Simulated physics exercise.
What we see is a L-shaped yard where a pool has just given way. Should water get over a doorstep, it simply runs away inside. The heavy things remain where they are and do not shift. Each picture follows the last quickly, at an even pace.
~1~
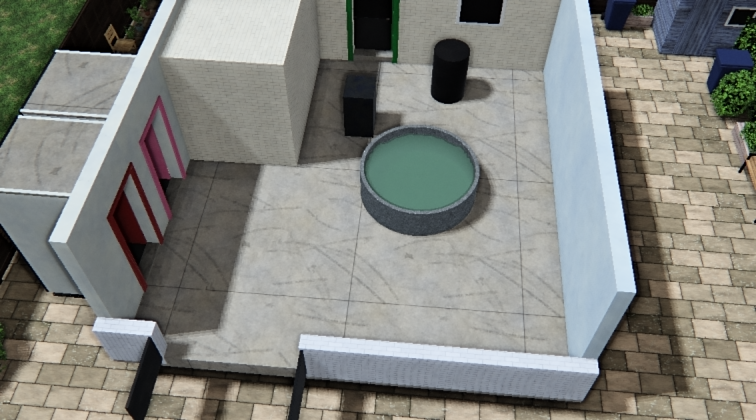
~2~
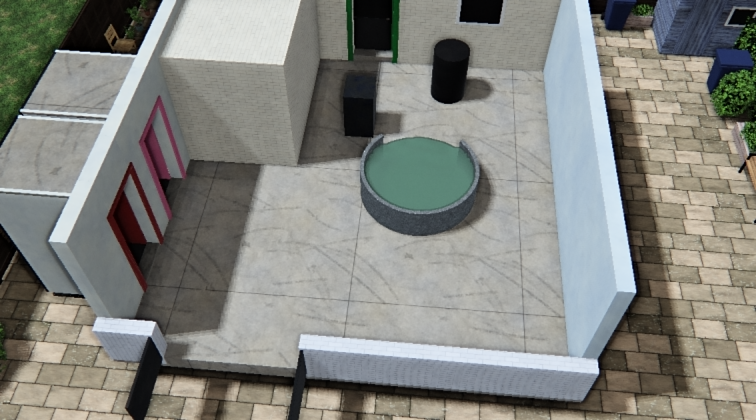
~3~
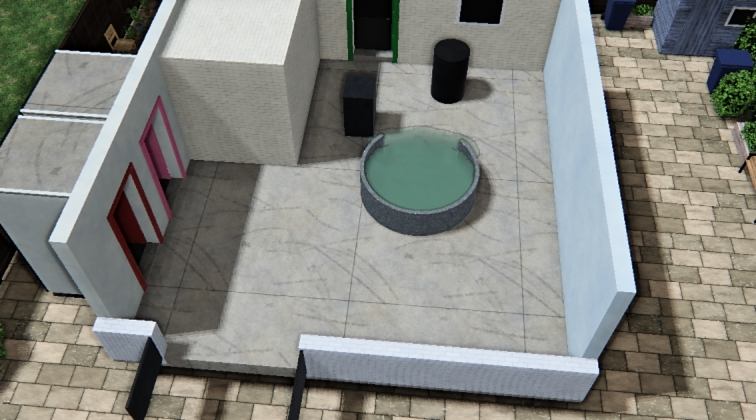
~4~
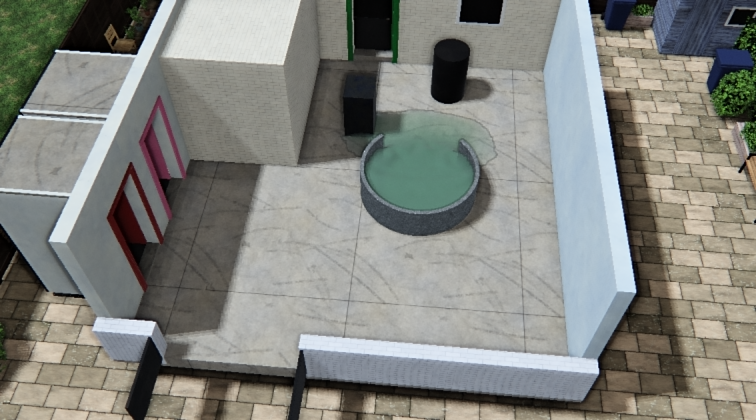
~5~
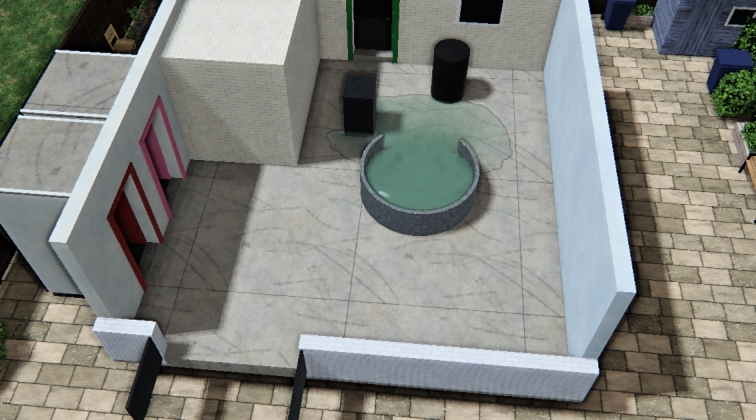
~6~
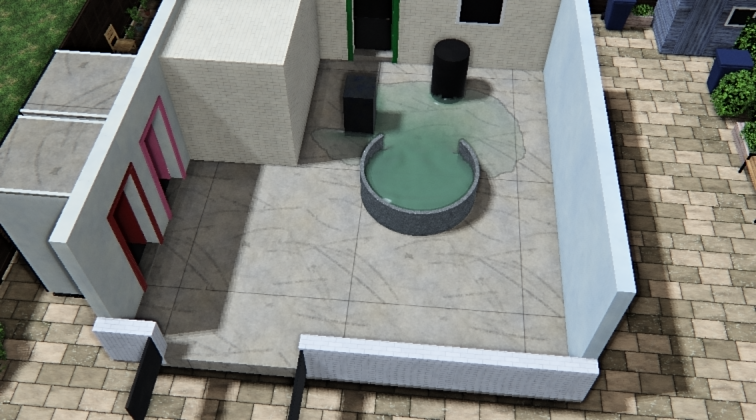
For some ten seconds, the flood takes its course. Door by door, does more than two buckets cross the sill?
Result: The red door is going to stay within two buckets, the green door is going to be swamped, the pink door is going to stay within two buckets.
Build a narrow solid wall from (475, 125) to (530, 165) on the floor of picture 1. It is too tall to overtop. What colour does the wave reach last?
Answer: The pink one.
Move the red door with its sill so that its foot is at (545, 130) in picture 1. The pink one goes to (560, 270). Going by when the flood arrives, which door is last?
That's the pink-painted one.
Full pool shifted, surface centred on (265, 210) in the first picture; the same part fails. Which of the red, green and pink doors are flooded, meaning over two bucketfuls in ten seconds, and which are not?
Note: Red door does not reach it; green door does not reach it; pink door surpasses it.
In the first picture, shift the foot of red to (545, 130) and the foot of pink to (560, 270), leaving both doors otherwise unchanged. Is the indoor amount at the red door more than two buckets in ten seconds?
I'd say the red one tops the mark in the end.
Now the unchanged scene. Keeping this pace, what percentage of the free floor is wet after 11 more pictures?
About 25 per cent.
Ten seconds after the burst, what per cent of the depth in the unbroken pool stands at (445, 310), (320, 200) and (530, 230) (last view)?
The depth comes out near 8, 6 and 6 per cent.
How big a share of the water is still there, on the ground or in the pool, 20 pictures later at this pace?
About 96 %.
A moment on, water covers 25 % of the floor; the red door not reached, the green door under two buckets in, the pink door not reached.
Next, water covers 25 % of the floor; the red door not reached, the green door over two buckets in, the pink door not reached.
Then, water covers 30 % of the floor; the red door not reached, the green door far over two buckets in, the pink door not reached.
Later, water covers 70 % of the floor; the red door not reached, the green door far over two buckets in, the pink door not reached.
In the end, water covers 90 % of the floor; the red door wet at the sill, nothing in, the green door far over two buckets in, the pink door wet at the sill, nothing in.
